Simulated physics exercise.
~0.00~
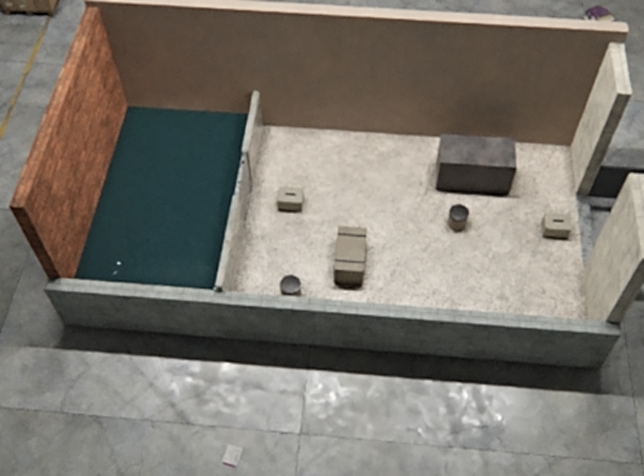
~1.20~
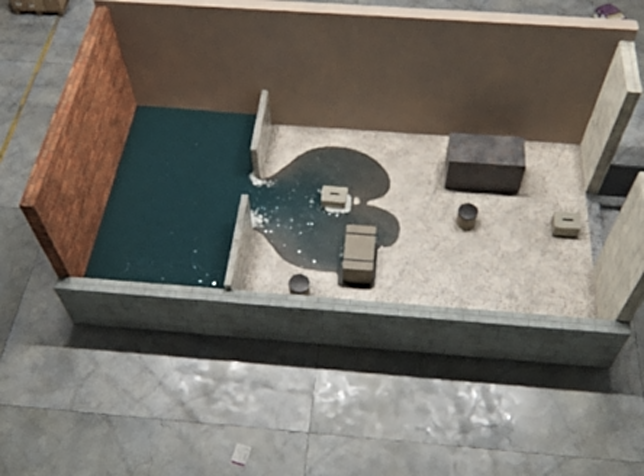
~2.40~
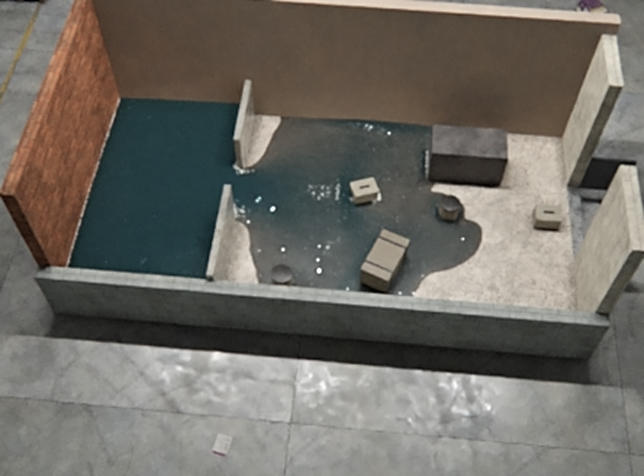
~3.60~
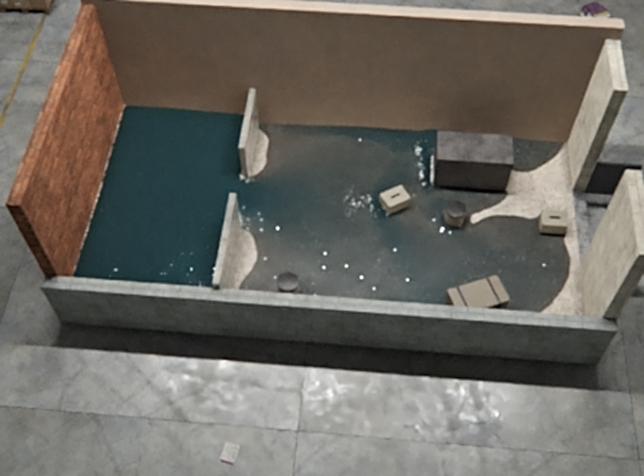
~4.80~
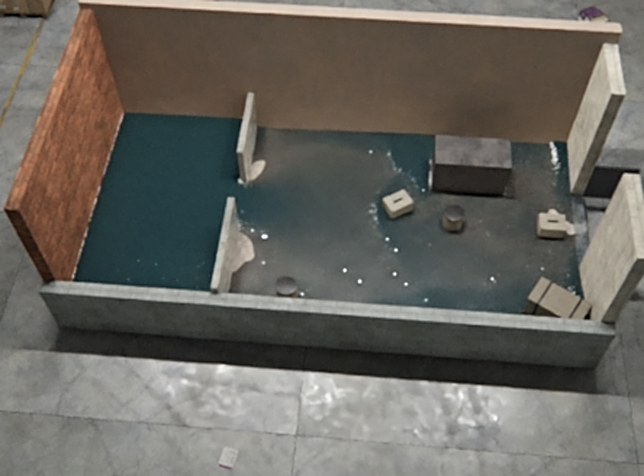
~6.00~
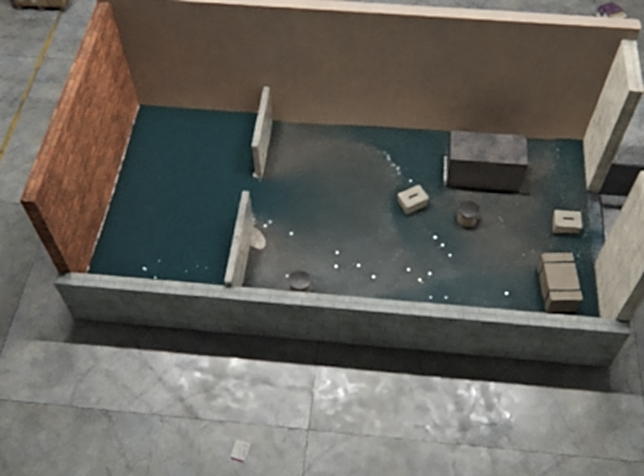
Dark water poured through a gap in the dividing wall and spread across the pale floor of a walled basement, shifting a small box to the right and carrying a larger one toward the right wall, while the dark block stayed put.
